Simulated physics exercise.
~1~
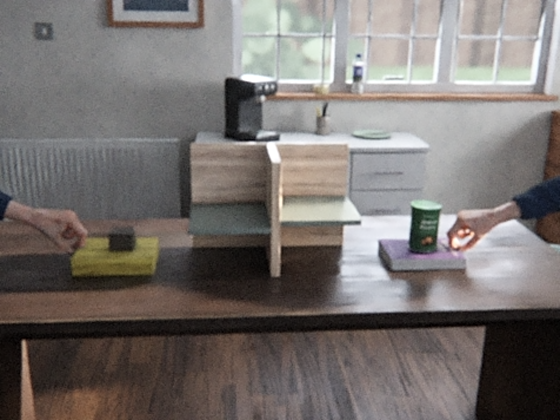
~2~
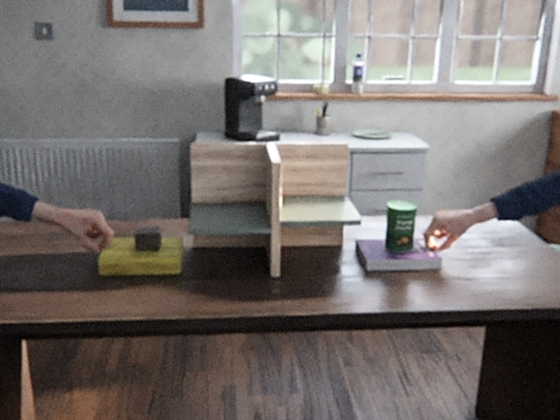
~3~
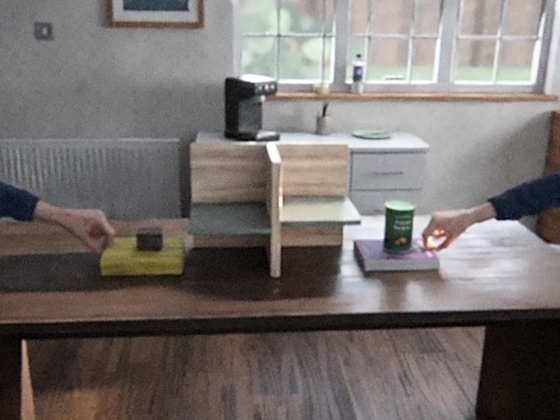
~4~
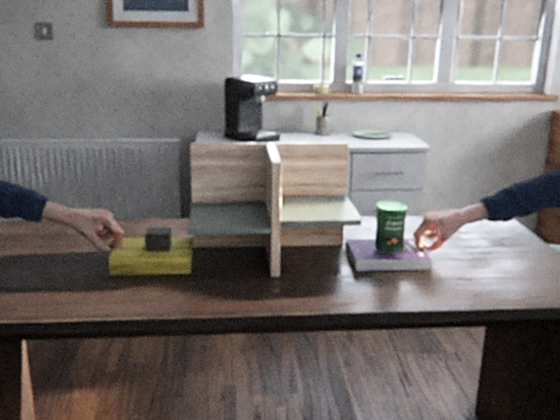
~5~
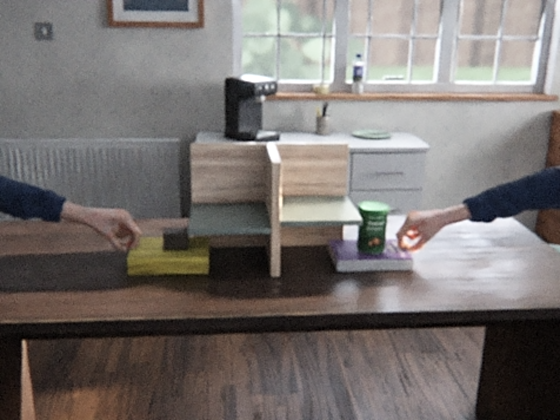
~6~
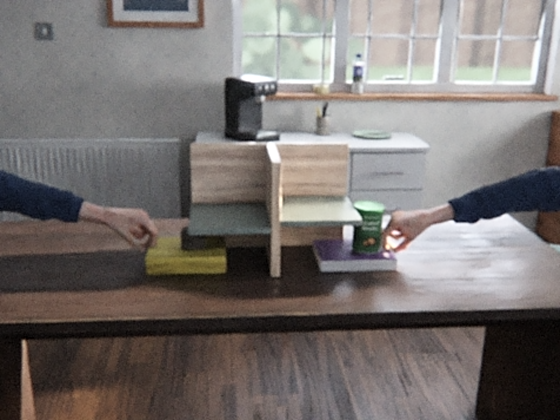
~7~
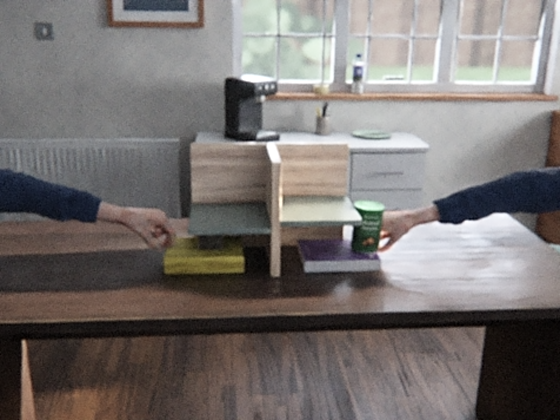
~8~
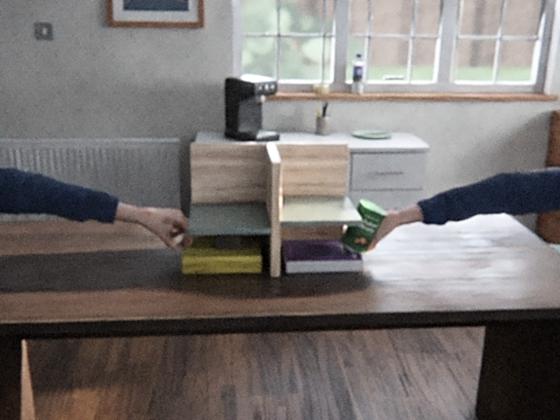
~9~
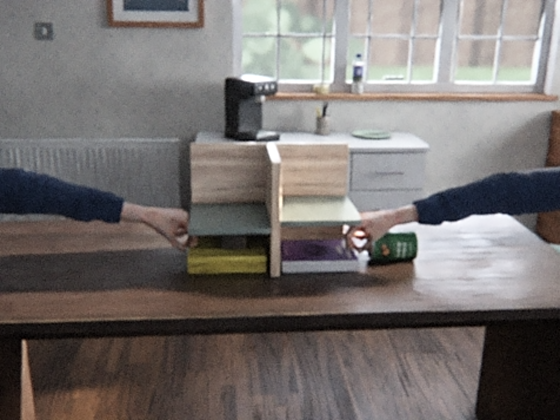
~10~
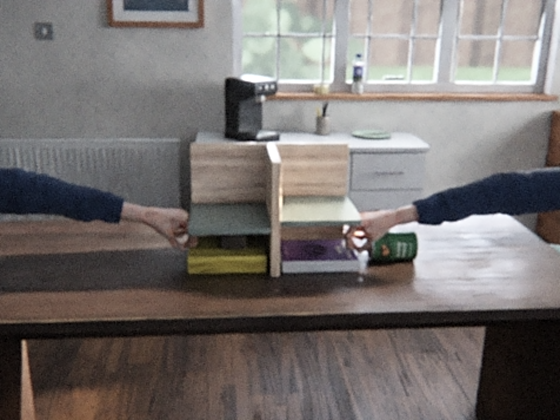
On a wooden table, hands slide a black block under a shelf while a green tin topples.
